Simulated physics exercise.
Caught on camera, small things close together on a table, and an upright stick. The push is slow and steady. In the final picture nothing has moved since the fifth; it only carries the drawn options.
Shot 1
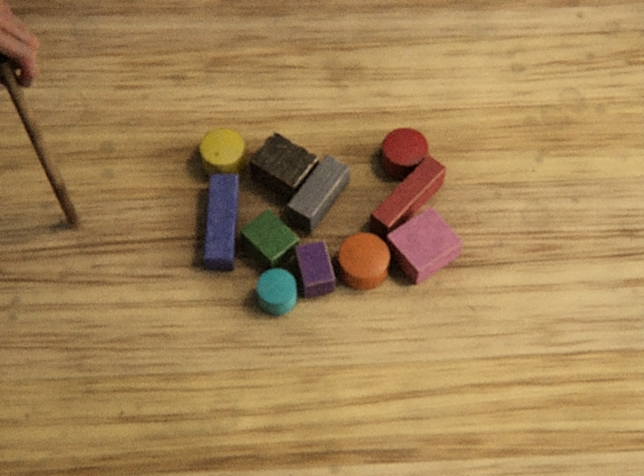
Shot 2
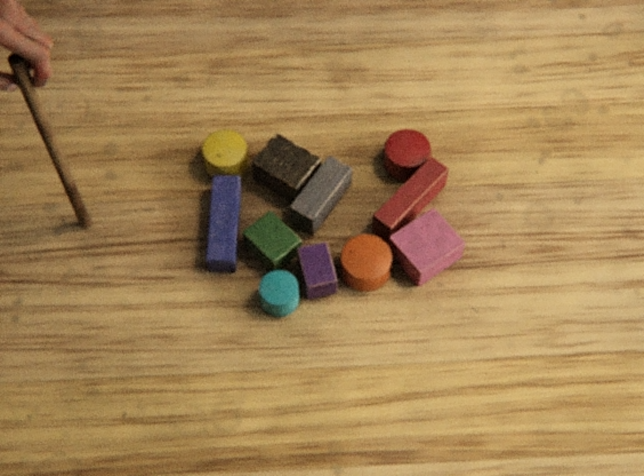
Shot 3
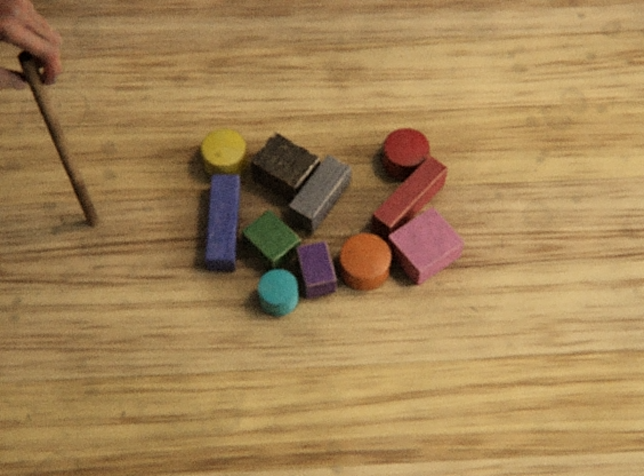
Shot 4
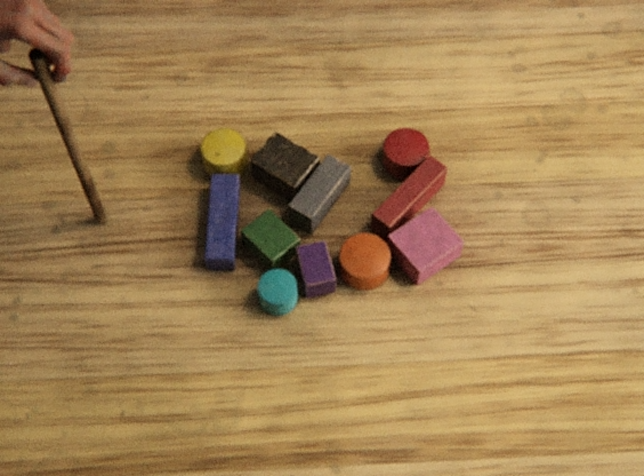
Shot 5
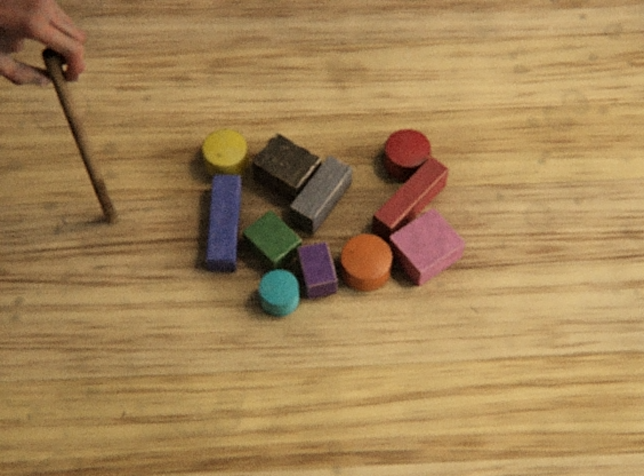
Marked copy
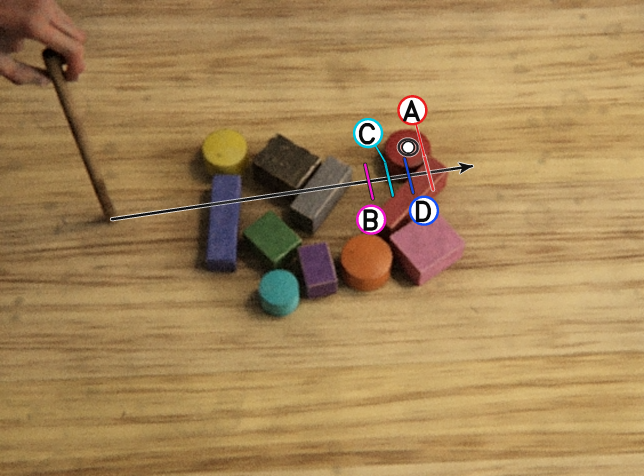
A hand at the upper left held a thin upright stick and moved it slowly to the right across the wooden table, while the cluster of colourful blocks and round tins stayed still.
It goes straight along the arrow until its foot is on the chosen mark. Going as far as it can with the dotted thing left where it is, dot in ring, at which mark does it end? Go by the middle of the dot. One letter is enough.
It can go as far as C.
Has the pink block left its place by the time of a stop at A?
No.
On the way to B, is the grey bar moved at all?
By then, yes.
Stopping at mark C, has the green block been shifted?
Yes.
On the marked copy, A at (428, 173); B at (369, 182); C at (389, 179); D at (408, 176); the arrow from (112, 219) to (472, 166); the white dot at (408, 147).
With C. Early on, foot of the stick (213, 205).
Further on, foot of the stick (312, 191); blue bar (254, 226); black block (301, 155).
At the end, foot of the stick (389, 180); blue bar (254, 226); grey bar (344, 205); the dot is still in its ring.
As for the rest, A shifts the dotted thing to (428, 142); B keeps the dot in but is short; D shifts the dotted thing to (420, 147).
